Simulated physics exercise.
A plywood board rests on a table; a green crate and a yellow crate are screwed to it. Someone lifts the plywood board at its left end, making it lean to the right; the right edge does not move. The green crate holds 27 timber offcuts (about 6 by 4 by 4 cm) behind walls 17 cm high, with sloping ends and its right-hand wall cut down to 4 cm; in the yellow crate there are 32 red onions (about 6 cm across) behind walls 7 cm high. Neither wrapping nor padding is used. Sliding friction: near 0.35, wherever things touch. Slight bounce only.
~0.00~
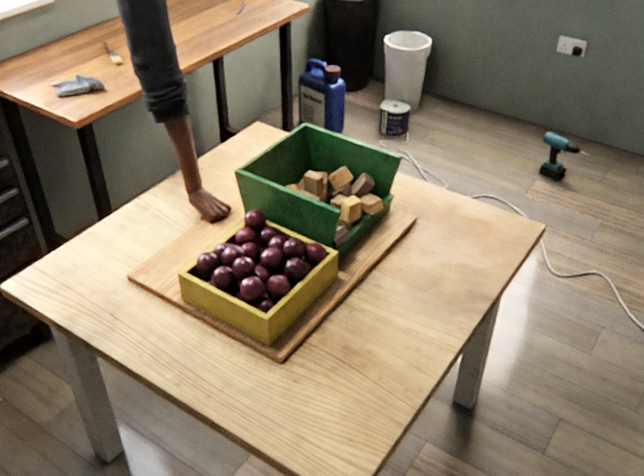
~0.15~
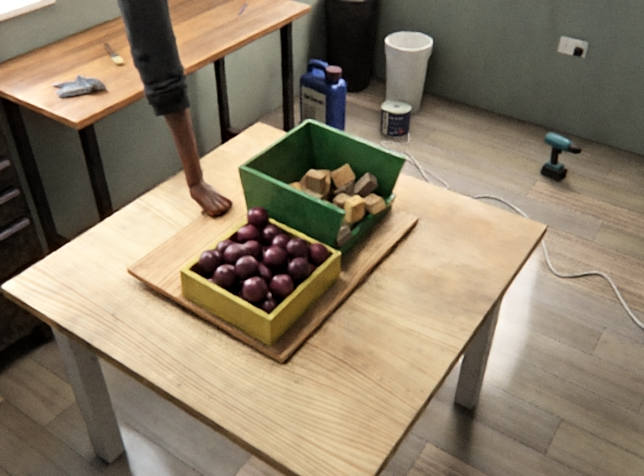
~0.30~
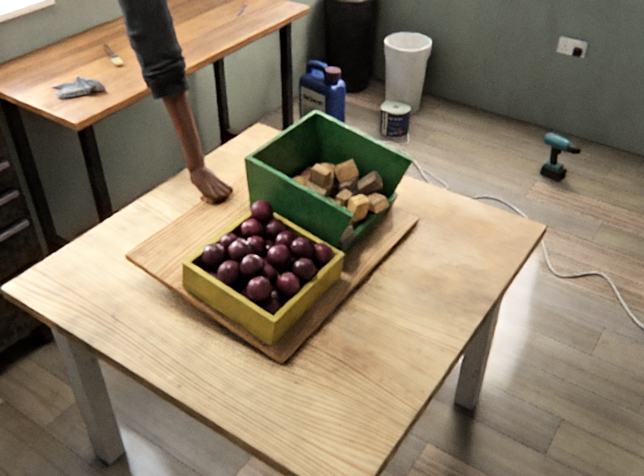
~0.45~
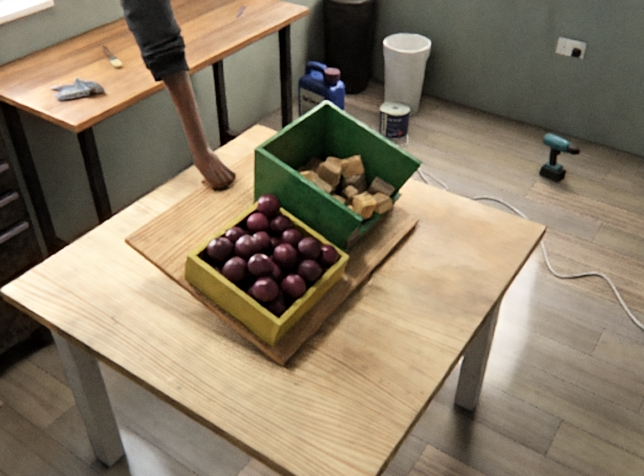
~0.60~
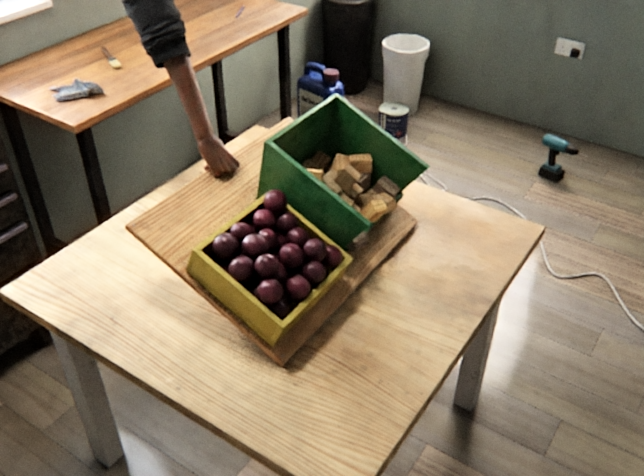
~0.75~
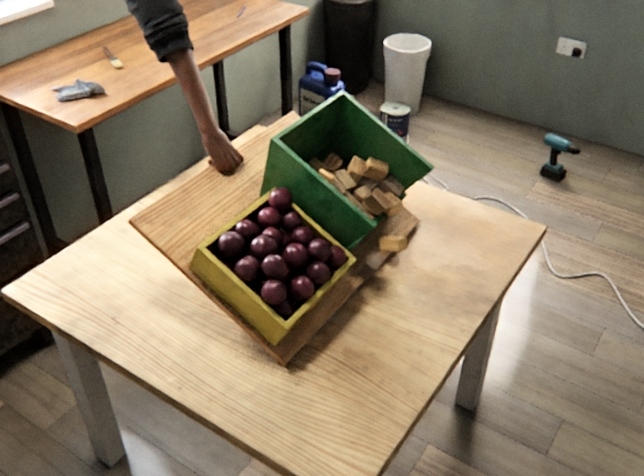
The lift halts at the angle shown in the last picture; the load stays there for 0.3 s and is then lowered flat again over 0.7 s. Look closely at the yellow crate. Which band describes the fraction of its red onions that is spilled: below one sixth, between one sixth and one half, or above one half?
It never loses a sixth.
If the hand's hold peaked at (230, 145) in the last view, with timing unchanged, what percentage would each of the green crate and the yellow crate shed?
Green crate 10 %, yellow crate 10 %.
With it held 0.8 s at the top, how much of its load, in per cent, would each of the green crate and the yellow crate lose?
That would cost green crate 10 per cent of its load and yellow crate 0 per cent.
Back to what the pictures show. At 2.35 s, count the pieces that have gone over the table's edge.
Around 0, roughly.
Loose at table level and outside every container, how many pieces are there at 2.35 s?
Roughly 4.
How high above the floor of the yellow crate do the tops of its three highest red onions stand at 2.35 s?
13 cm or thereabouts.
After 1.01 s, tilt 26°; green crate 23 in, 4 out and yellow crate 32 in, 0 out.
After 1.33 s, tilt 17°; green crate 23 in, 4 out and yellow crate 32 in, 0 out.
After 1.78 s, tilt 0°; green crate 23 in, 4 out and yellow crate 32 in, 0 out.
Outcome (at 2.35 s), green crate 23 in, 4 out and yellow crate 32 in, 0 out. Asked share, 0 of 32, 0 per cent.
